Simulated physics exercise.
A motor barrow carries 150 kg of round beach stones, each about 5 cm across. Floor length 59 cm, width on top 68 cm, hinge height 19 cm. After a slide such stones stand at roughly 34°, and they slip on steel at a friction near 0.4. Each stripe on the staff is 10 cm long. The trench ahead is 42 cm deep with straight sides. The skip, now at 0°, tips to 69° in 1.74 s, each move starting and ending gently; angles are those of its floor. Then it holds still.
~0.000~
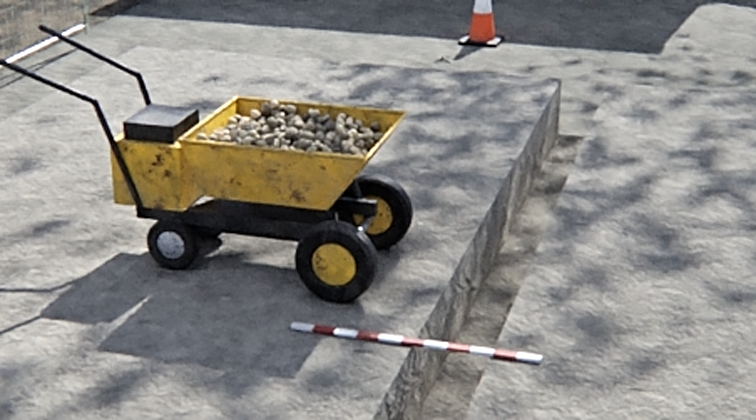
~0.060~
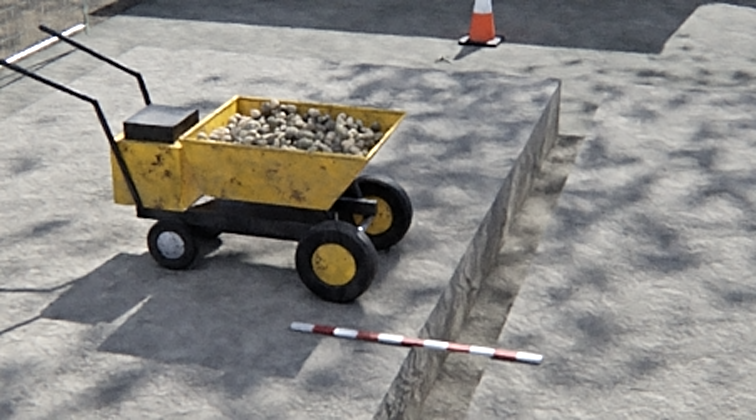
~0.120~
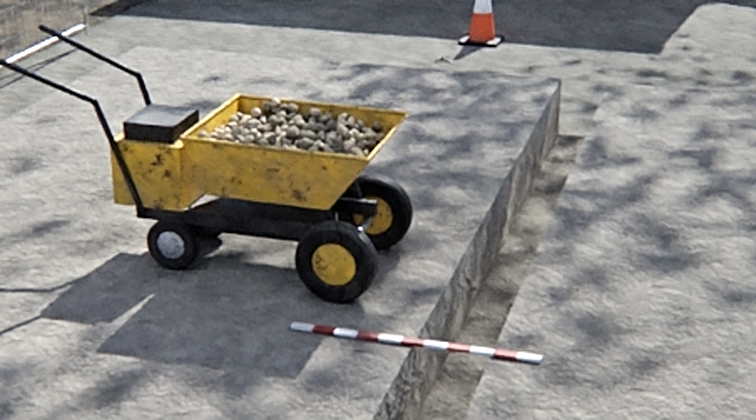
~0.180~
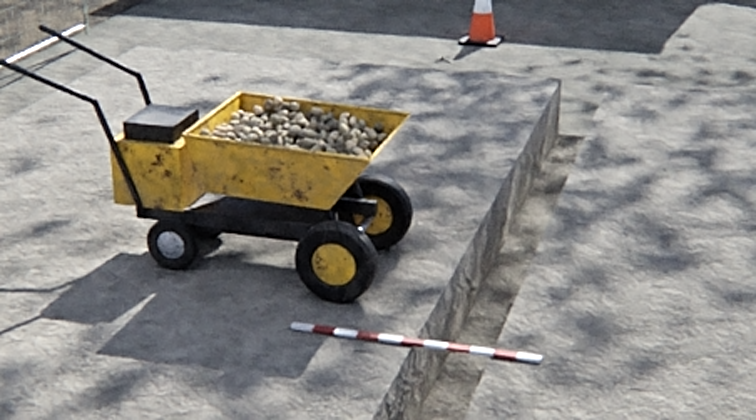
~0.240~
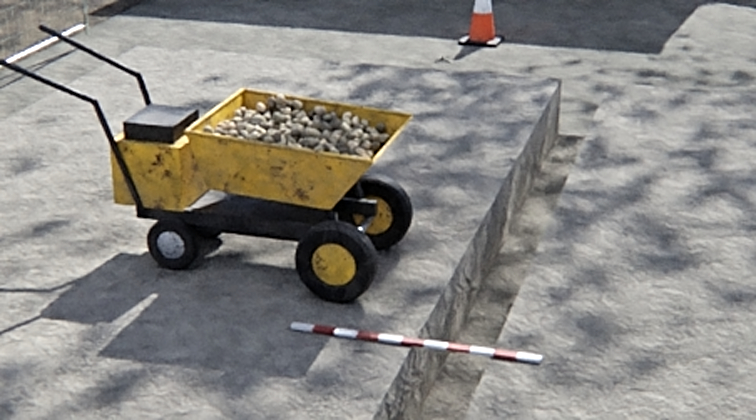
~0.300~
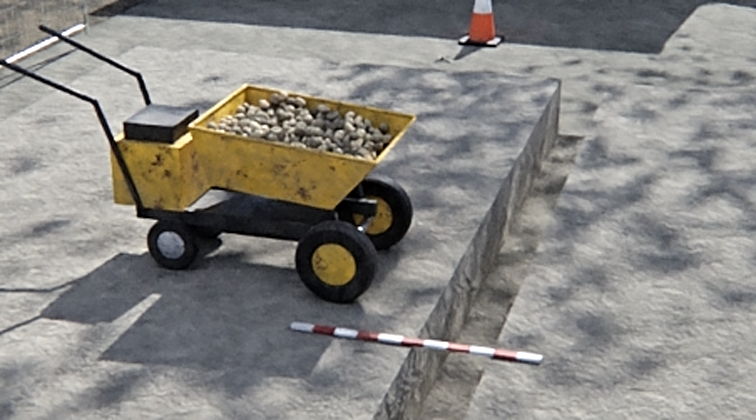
On rough grey ground with a straight-sided trench, seen from above at an angle in sunlight and patchy shadow, the view stays still. A yellow motor barrow with black handles and wheels stands left of the trench, its skip full of rounded stones, with a red-and-white staff in front and an orange-and-white cone behind. The barrow stays put while its skip, level at first, gently tilts slightly towards the right.
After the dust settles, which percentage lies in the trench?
Roughly 69 per cent ends in the trench.
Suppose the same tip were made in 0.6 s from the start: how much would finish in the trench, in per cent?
In that case some 45 per cent.
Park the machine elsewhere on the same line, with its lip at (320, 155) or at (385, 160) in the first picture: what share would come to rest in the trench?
Near 100 per cent from the first place, 50 from the second.
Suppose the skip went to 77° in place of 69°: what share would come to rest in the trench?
It would be near 70 per cent.
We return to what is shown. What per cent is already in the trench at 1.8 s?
Some 35 per cent.
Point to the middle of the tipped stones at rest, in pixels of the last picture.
Their middle is at about (501, 348).
After 1.3 s the floor is at 58°; 99 % in the skip, 1 % in the trench; the foremost stones are at (470, 246).
After 1.8 s the floor is at 69°; 41 % in the skip, 35 % in the trench, 24 % past the trench; the foremost stones are at (623, 298).
After 2.2 s the floor is at 69°; 18 % in the skip, 51 % in the trench, 32 % past the trench; the foremost stones are at (703, 303).
After 4.1 s the floor is at 69°; 0 % in the skip, 69 % in the trench, 31 % past the trench; the foremost stones are at (746, 299).
